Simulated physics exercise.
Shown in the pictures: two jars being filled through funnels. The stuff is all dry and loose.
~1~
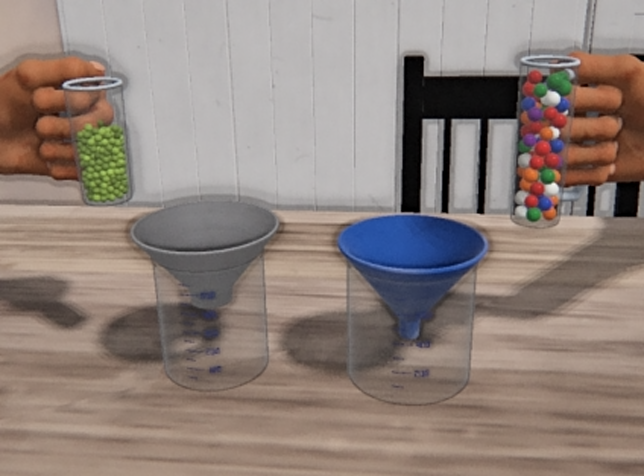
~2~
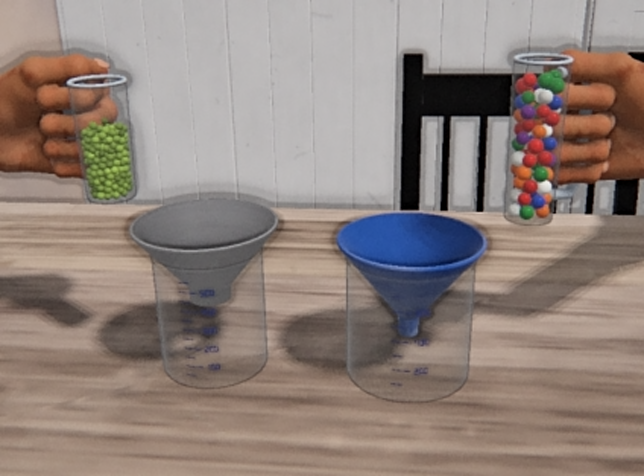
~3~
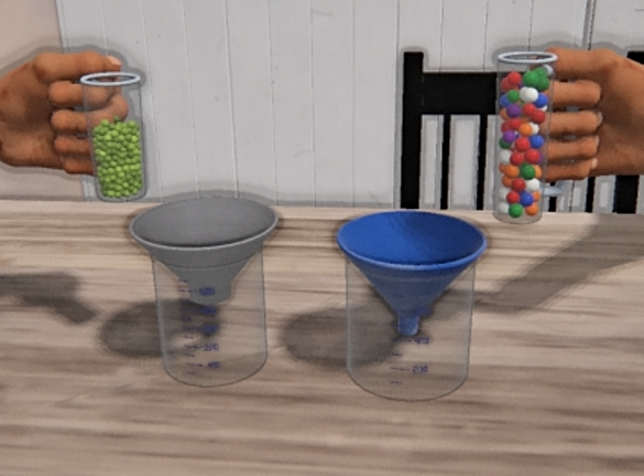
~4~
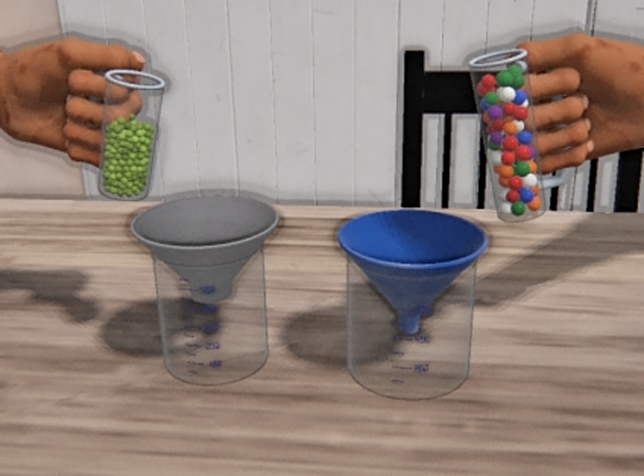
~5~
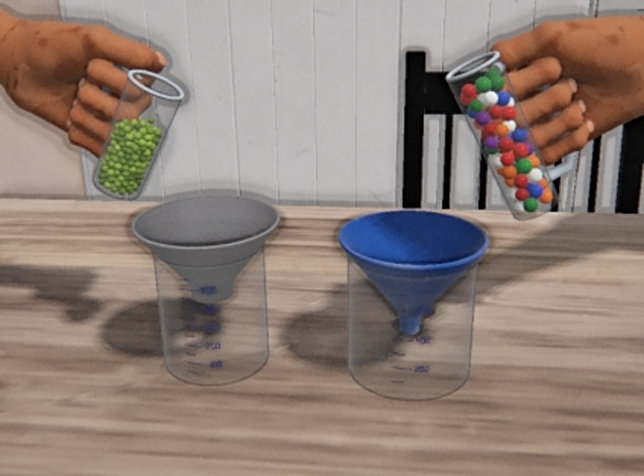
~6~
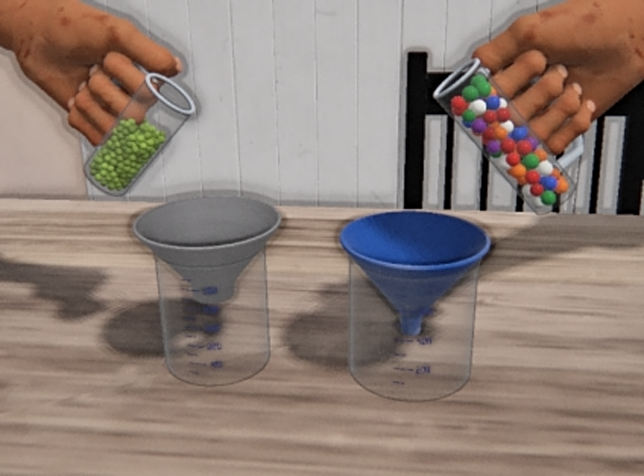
At a wooden table before a white panelled wall and a black chair, the view looks slightly down from the front and stays nearly still. A grey funnel on the left and a blue one on the right sit in clear jars, while two hands hold clear cups of green peas and multicoloured marbles. Both hands move the cups inward, then tilt them steadily toward each other.
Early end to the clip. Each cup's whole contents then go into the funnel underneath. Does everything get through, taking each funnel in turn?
Taking them in turn: Left, yes; right, no, it jams.
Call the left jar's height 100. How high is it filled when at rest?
Near 10 %.
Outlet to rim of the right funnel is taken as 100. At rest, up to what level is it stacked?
80 % or so.
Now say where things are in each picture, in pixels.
The first picture shows left funnel near (207, 236), outlet at (212, 299), about 5 pieces wide; left cup near (101, 143), holding dried peas; right funnel near (412, 251), outlet at (409, 335), about one piece wide; right cup near (542, 144), holding glass marbles.
The second picture shows left cup near (105, 140), upright; right cup near (535, 141), upright.
The third picture shows left cup near (116, 138), upright; right cup near (522, 140), upright.
The fourth picture shows left cup near (129, 137), tipped 13°; right cup near (510, 138), tipped 13°.
The fifth picture shows left cup near (136, 137), tipped 27°; right cup near (505, 139), tipped 27°.
The sixth picture shows left funnel near (209, 231), outlet at (214, 295); left cup near (137, 138), tipped 41°; right funnel near (414, 248), outlet at (411, 331); right cup near (507, 140), tipped 41°.
Then, 0.23 s on from there, left, the whole lot still in the cup; right, the whole lot still in the cup.
Then, 0.53 s on from there, left, the whole lot still in the cup; right, the whole lot still in the cup.
Then, 0.85 s on from there, left, the bulk still in the cup, a little in or over the funnel; right, the bulk still in the cup, near a quarter in or over the funnel.
In the end, left, the whole lot down in the jar; right, all but a few stuck in the funnel, only a few down in the jar.
